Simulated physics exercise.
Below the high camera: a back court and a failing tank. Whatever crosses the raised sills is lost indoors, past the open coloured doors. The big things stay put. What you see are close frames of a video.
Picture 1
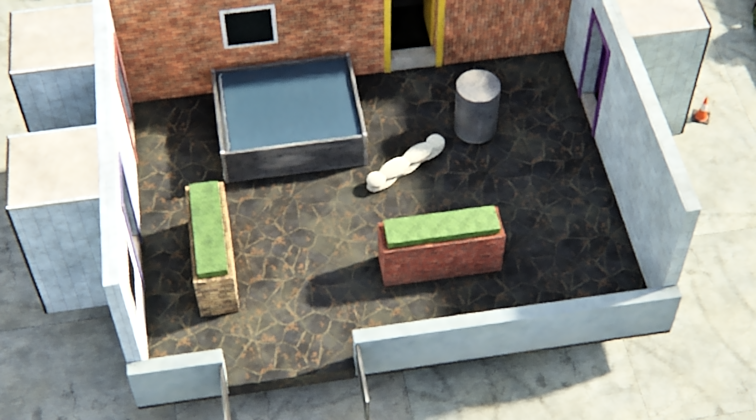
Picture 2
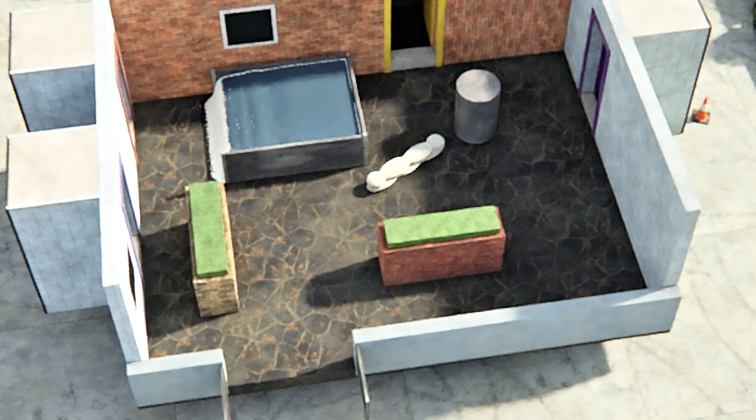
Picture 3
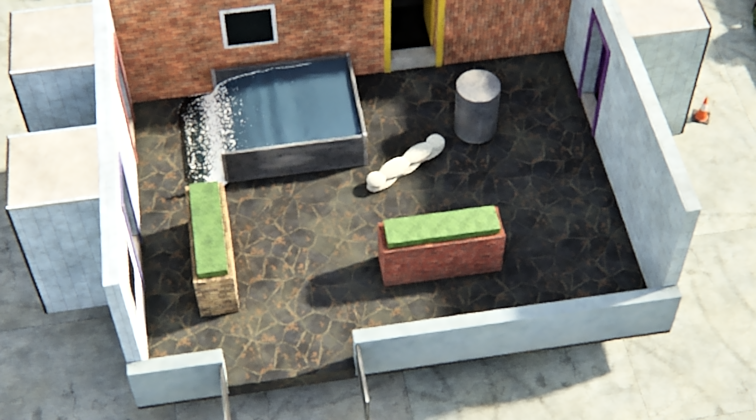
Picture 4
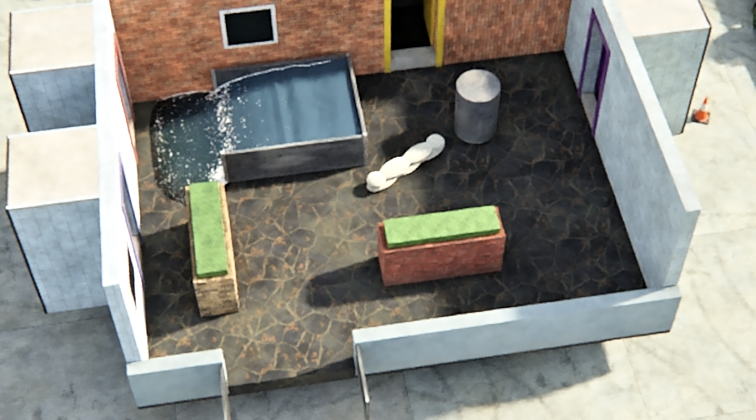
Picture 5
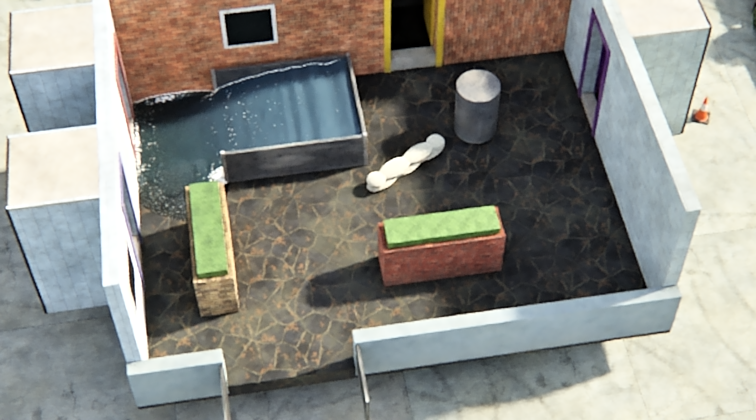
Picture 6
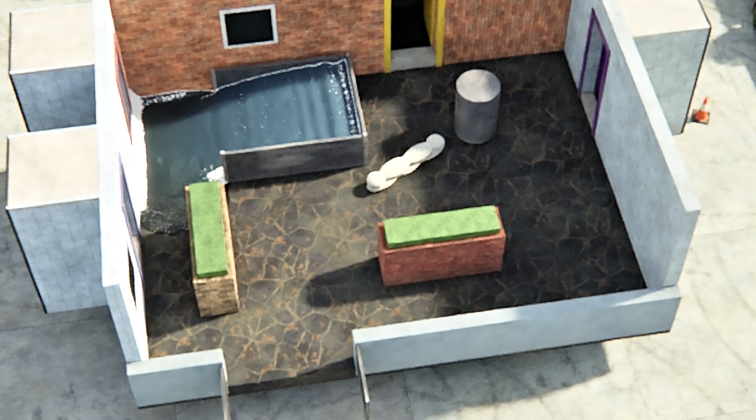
Water pours from the left side of an open grey tank in a dark stone-paved court, seen from a high, still camera within pale walls and a brick back wall. A white twisted shape and grey cylinder sit right of the tank, with two green-topped brick planters nearer. The water splashes down in white spray, spreads to the left wall, then creeps forward beside the left planter.
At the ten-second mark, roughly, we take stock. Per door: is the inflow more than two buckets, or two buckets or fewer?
My prediction: The yellow door keeps inside the allowance there; the purple door keeps inside the allowance there; the red door exceeds the allowance there; the blue door keeps inside the allowance there.
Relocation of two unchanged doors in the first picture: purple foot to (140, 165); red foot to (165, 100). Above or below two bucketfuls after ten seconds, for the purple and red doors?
Taking them in turn, purple ends up above and red ends up above.
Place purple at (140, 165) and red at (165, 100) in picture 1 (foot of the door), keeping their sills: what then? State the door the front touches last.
That would be the yellow one.
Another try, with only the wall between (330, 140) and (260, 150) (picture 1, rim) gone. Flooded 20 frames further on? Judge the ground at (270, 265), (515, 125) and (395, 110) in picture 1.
Going in your order, I'd say drenched, then still bare, then still bare.
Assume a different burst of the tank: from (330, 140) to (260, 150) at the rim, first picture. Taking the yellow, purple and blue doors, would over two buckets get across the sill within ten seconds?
Well, I'd say the yellow door comes in lower, while the purple door comes in lower and the blue door comes in lower.
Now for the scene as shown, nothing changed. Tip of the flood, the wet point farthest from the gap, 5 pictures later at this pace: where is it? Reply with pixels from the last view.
Pixel estimate: (145, 302).
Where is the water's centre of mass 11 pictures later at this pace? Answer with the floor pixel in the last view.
Close to pixel (217, 158).
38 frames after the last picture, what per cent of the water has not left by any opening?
78 in a hundred.
A moment on, water covers 15 % of the floor; the yellow door not reached, the purple door not reached, the red door far over two buckets in, the blue door wet at the sill, nothing in.
Next, water covers 20 % of the floor; the yellow door not reached, the purple door not reached, the red door far over two buckets in, the blue door wet at the sill, nothing in.
Then, water covers 30 % of the floor; the yellow door not reached, the purple door not reached, the red door far over two buckets in, the blue door wet at the sill, nothing in.
Later, water covers 60 % of the floor; the yellow door wet at the sill, nothing in, the purple door not reached, the red door far over two buckets in, the blue door wet at the sill, nothing in.
In the end, water covers 90 % of the floor; the yellow door wet at the sill, nothing in, the purple door wet at the sill, nothing in, the red door far over two buckets in, the blue door wet at the sill, nothing in.
